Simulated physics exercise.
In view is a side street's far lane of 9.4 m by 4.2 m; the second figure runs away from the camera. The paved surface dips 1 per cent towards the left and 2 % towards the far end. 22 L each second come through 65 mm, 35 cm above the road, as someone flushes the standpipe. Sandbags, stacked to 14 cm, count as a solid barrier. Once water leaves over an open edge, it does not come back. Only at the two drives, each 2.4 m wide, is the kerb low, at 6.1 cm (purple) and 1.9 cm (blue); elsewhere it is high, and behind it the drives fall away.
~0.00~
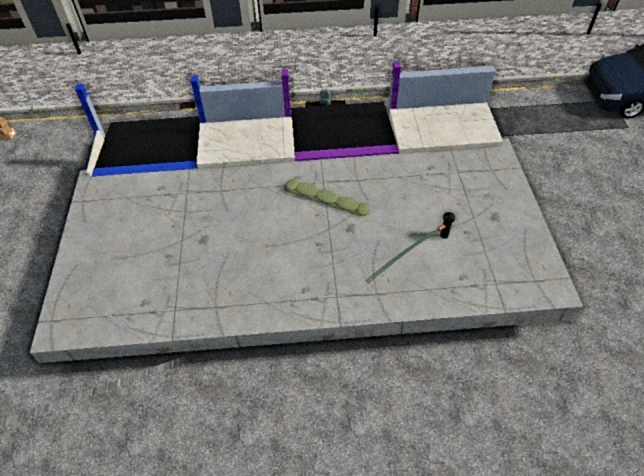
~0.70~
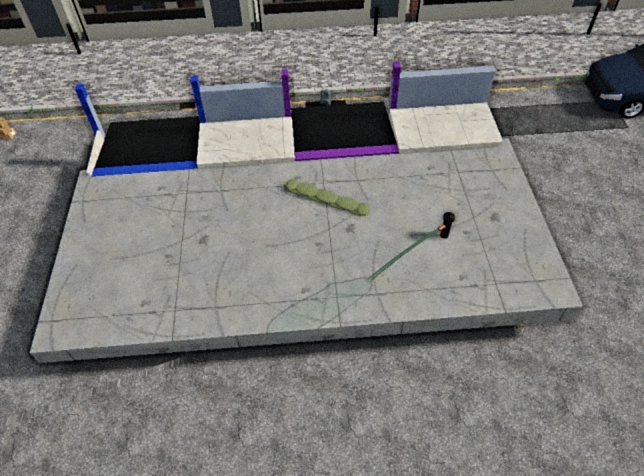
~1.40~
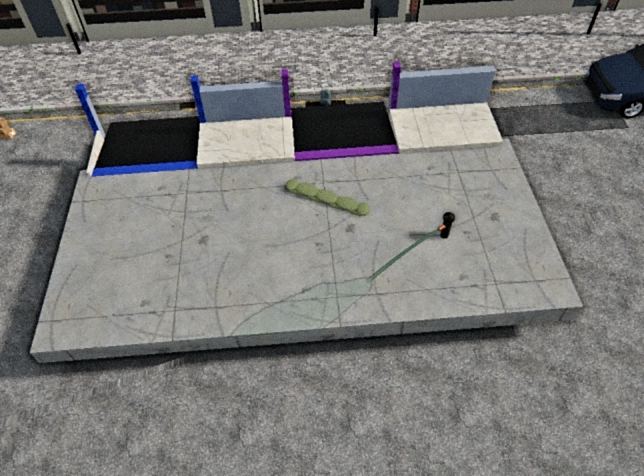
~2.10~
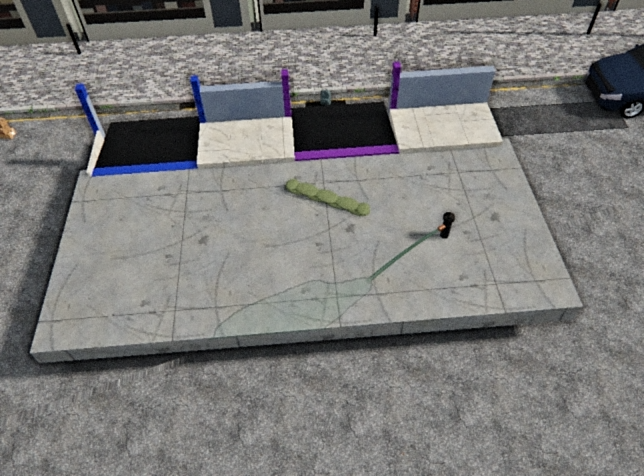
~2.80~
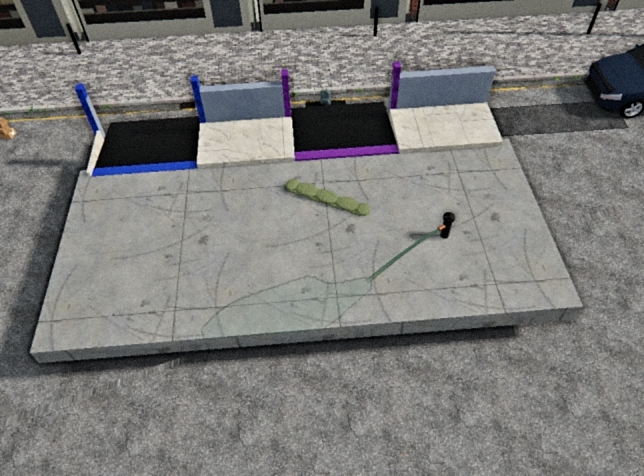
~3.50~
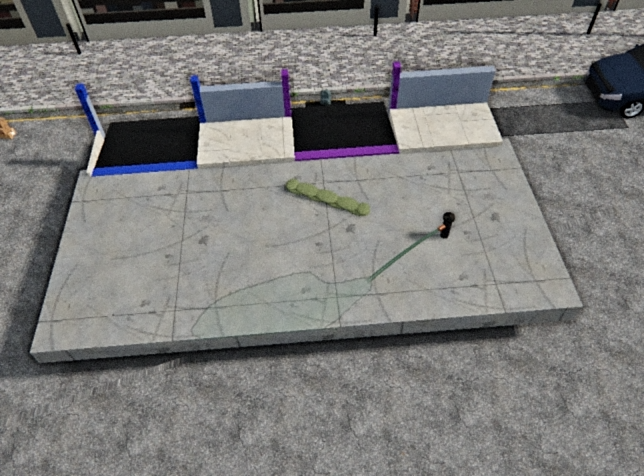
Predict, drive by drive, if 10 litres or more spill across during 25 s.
The purple drive is left short of the quota. The blue drive is left short of the quota.
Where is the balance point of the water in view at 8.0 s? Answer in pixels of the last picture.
Roughly (269, 292).
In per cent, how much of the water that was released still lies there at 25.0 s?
About 16 in a hundred.
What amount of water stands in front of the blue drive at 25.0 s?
Depth reading: Near 1.4 cm.
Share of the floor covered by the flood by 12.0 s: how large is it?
Something like 5 percent is wet.
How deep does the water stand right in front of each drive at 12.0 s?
In centimetres, purple: 0.0; blue: 0.0.
After 5.0 s water covers 5 % of the floor and is deepest (2 cm) near (354, 289); purple drive not reached, blue drive not reached.
After 8.0 s water covers 5 % of the floor and is deepest (2 cm) near (354, 289); purple drive not reached, blue drive not reached.
After 12.0 s water covers 5 % of the floor and is deepest (2 cm) near (354, 289); purple drive not reached, blue drive not reached.
After 16.0 s water covers 5 % of the floor and is deepest (2 cm) near (354, 289); purple drive not reached, blue drive not reached.
After 25.0 s water covers 10 % of the floor and is deepest (2 cm) near (354, 289); purple drive not reached, blue drive 1.5 cm at the lowered kerb, 0 L in.
